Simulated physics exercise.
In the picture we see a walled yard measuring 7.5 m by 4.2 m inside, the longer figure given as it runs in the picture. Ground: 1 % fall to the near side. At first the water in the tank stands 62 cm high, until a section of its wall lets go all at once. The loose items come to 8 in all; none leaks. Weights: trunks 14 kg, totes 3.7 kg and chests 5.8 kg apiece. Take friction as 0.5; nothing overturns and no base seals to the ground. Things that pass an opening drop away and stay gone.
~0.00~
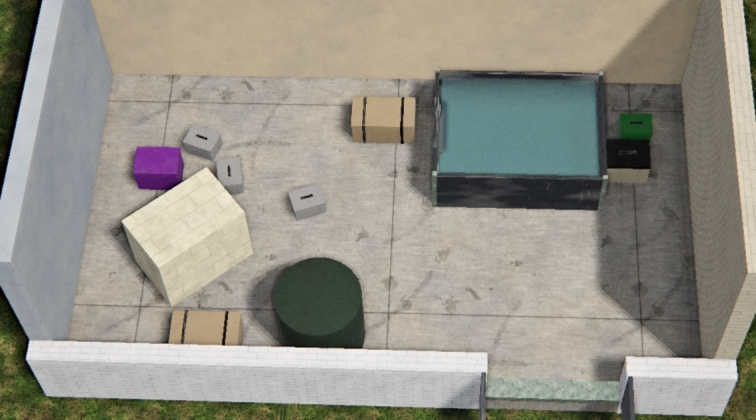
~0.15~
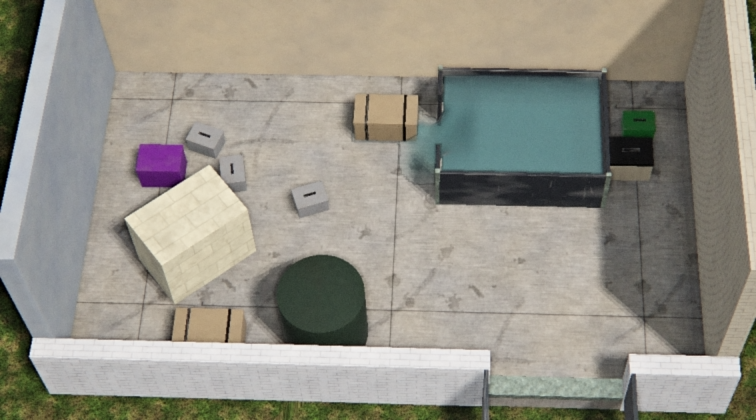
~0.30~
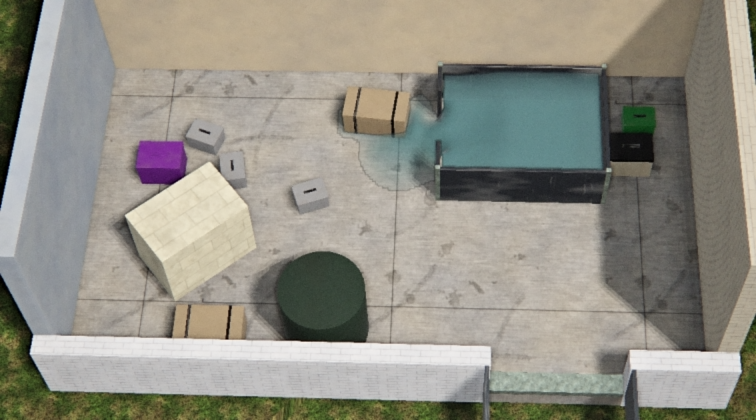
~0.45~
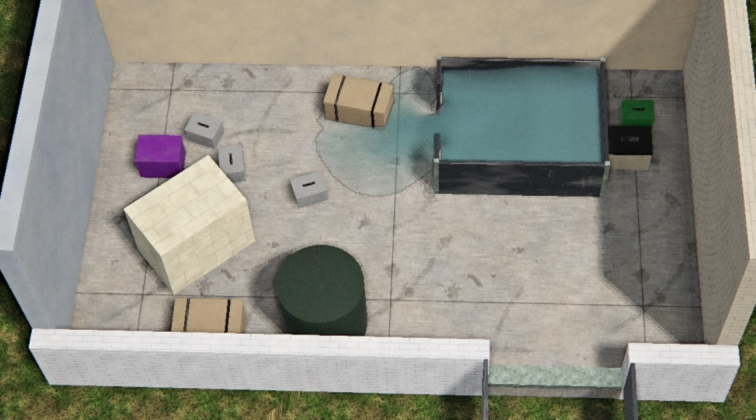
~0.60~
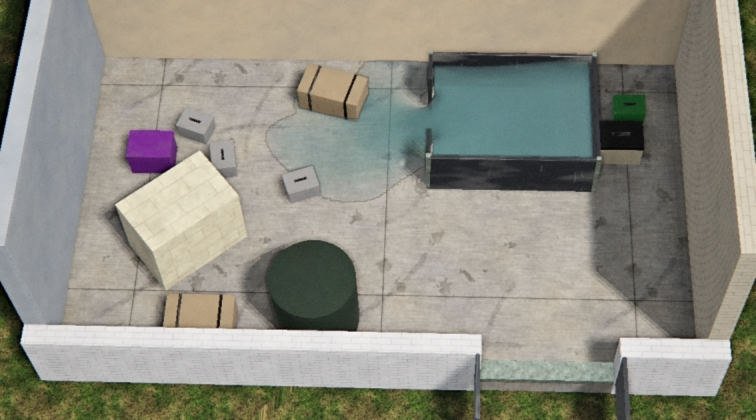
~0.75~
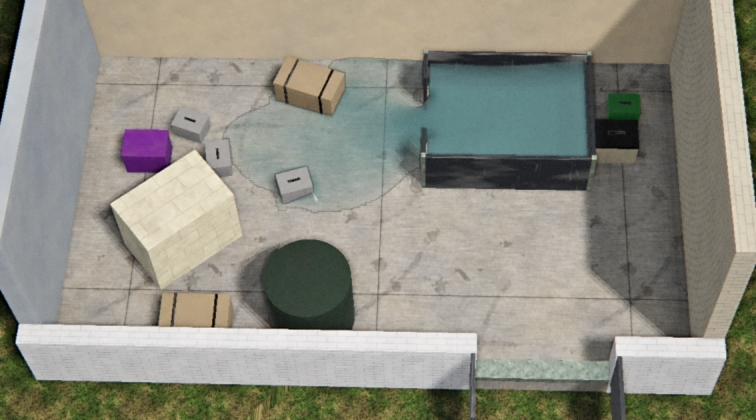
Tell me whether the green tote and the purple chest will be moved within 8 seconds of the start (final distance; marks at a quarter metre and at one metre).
Well, the green tote remains nearly still, and as for the purple chest, it goes a great distance.
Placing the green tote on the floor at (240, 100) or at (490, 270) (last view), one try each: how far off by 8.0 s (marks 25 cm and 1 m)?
I'd expect that it gets borne away first and remains where it was second.
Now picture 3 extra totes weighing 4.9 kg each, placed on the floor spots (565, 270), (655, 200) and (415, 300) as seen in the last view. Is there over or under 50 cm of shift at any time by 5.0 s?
Taking them in order: Not far enough, not far enough and not far enough.
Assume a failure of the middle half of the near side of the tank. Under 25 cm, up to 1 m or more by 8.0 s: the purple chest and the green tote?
Under that change the purple chest would sit tight and the green tote would drift slightly.
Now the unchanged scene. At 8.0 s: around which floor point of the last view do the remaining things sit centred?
Close to pixel (313, 241).
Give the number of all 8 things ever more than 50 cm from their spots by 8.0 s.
Result: 6.
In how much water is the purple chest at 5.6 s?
Close to 16 centimetres.
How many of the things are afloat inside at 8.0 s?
At that time, 5.
After 1.6 s the green tote is near (625, 103), 0.0 m from its start, aground; the purple chest is near (107, 143), 0.5 m from its start, aground; 0 of 8 are out; 2 afloat.
After 3.6 s the green tote is near (625, 103), 0.0 m from its start, aground; the purple chest is near (96, 223), 1.3 m from its start, afloat; 0 of 8 are out; 6 afloat.
After 5.6 s the green tote is near (625, 103), 0.0 m from its start, aground; the purple chest is near (110, 315), 2.5 m from its start, afloat; 0 of 8 are out; 6 afloat.
After 8.0 s the green tote is near (625, 103), 0.0 m from its start, aground; the purple chest is near (212, 267), 2.0 m from its start, afloat; 0 of 8 are out; 5 afloat.
